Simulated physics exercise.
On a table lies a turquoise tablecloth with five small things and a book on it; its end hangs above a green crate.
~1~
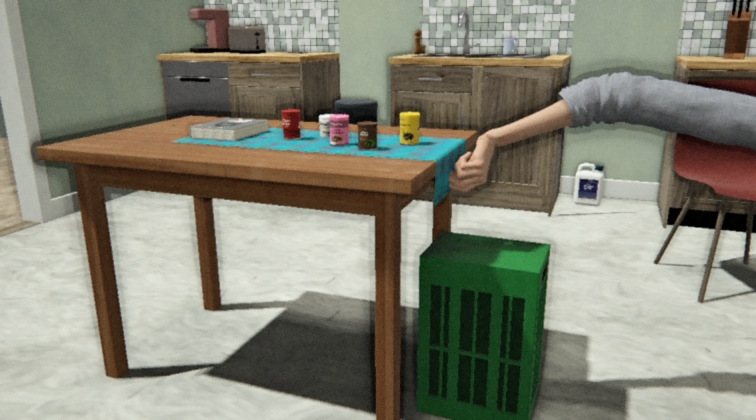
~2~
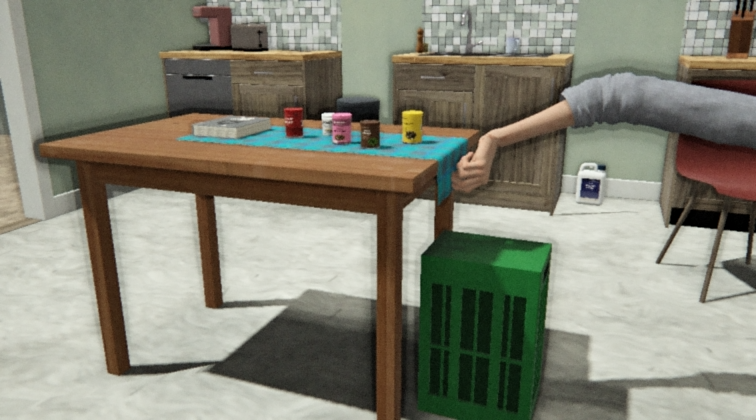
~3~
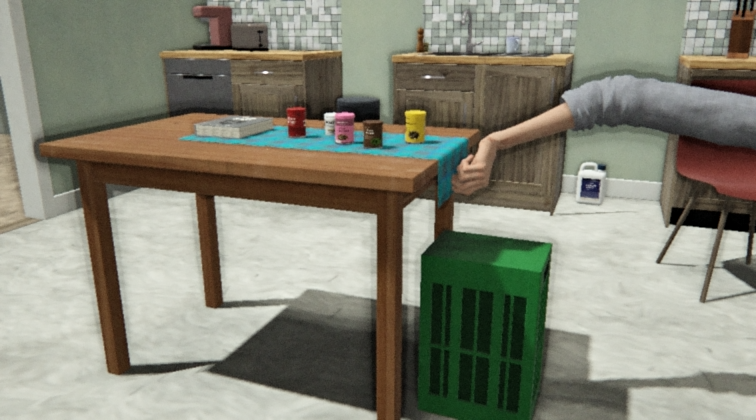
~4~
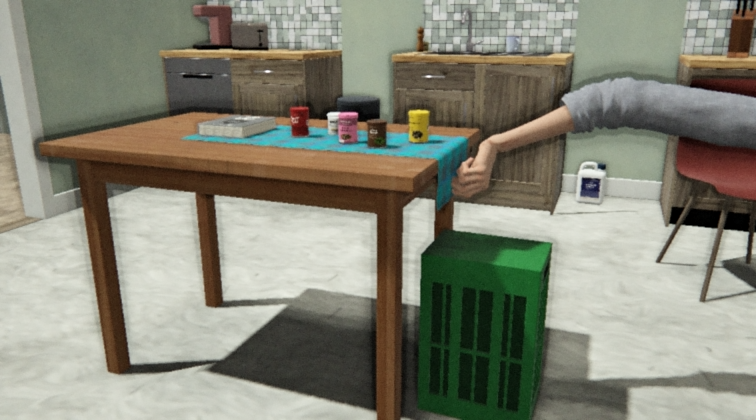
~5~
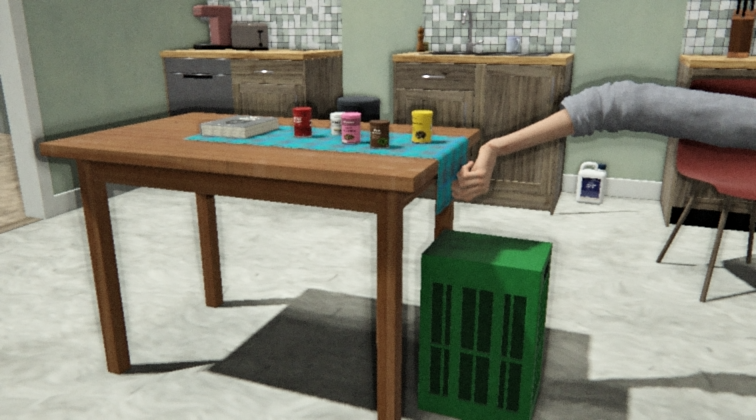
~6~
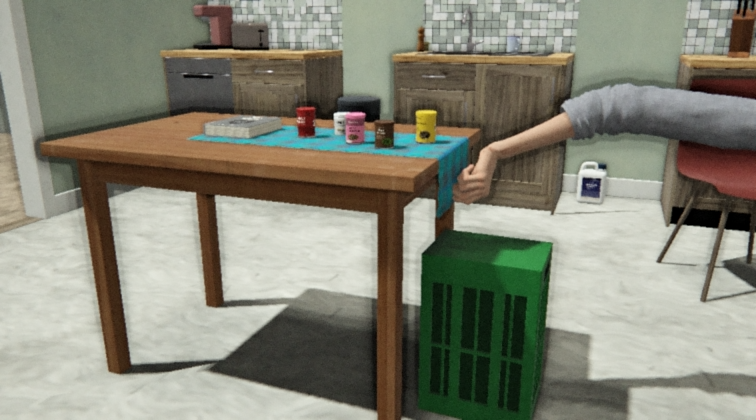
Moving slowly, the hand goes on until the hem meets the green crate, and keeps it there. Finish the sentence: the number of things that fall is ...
The number of things that fall is one.
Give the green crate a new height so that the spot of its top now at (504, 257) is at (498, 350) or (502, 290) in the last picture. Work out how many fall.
4 and 2.
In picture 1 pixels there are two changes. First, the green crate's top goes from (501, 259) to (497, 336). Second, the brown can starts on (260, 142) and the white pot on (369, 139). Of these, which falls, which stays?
Result: Brown can still there, white pot gone.
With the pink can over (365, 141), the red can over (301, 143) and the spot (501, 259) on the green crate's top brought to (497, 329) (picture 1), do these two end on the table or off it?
Outcome: Pink can is gone; red can keeps its perch.
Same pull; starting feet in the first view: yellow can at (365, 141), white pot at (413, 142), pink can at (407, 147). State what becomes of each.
Outcome: Yellow can is still in place, white pot is gone, pink can is gone.
Soon after, hem near (454, 224); all still up.
After that, hem on the crate; yellow can gone.
In the end, hem on the crate; yellow can gone. Over the edge go one.
